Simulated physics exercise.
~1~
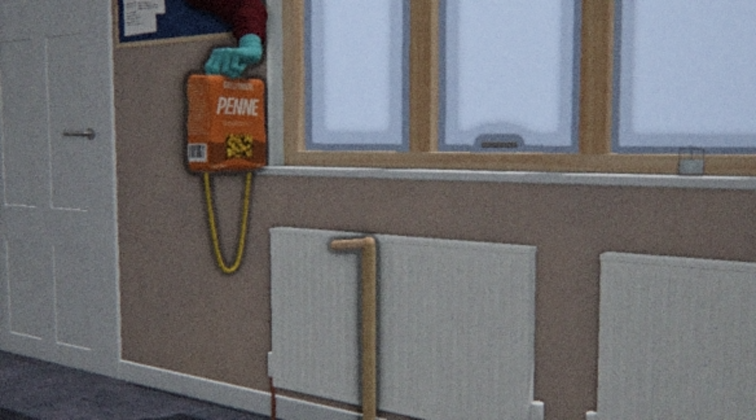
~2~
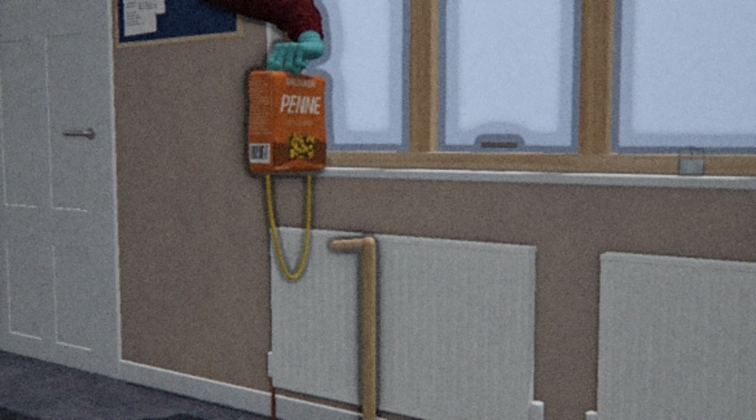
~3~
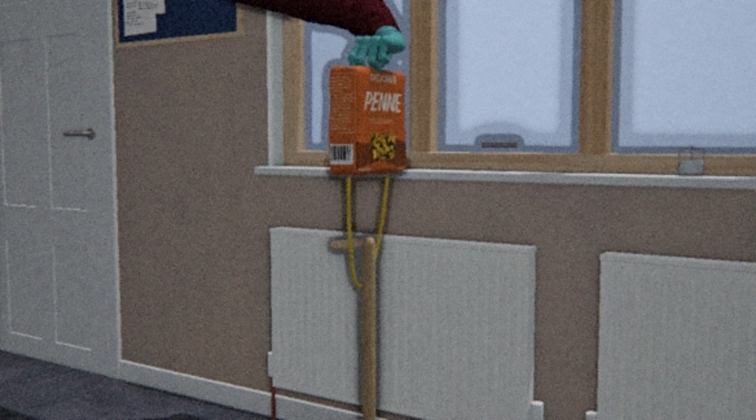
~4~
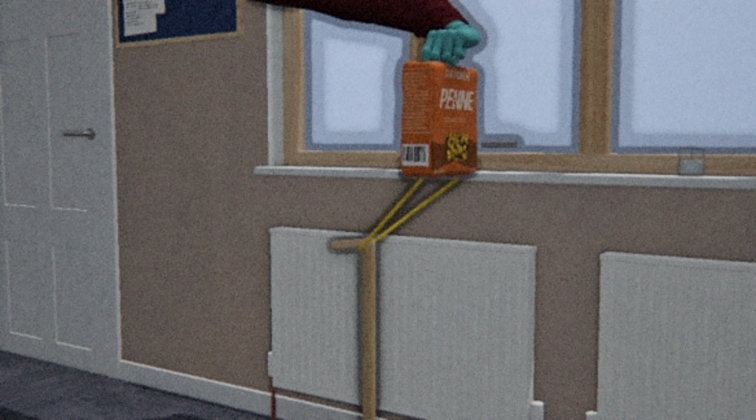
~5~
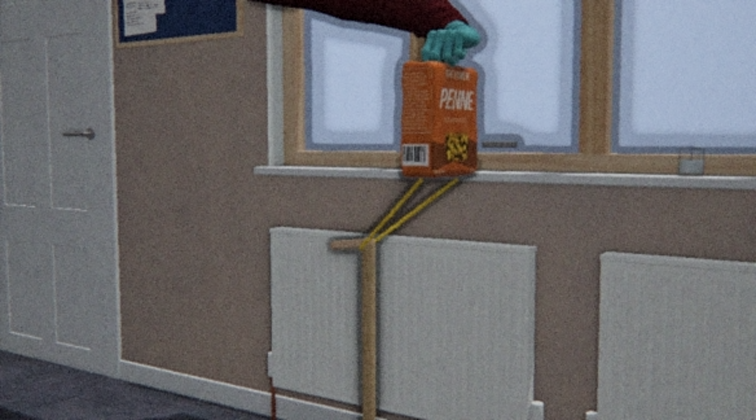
In a room with radiators beneath a window, a gloved hand carried an orange penne bag to the right, its yellow loop dangling, until the loop caught on a hooked wooden post and pulled tight, and the hand stopped with the bag held back.
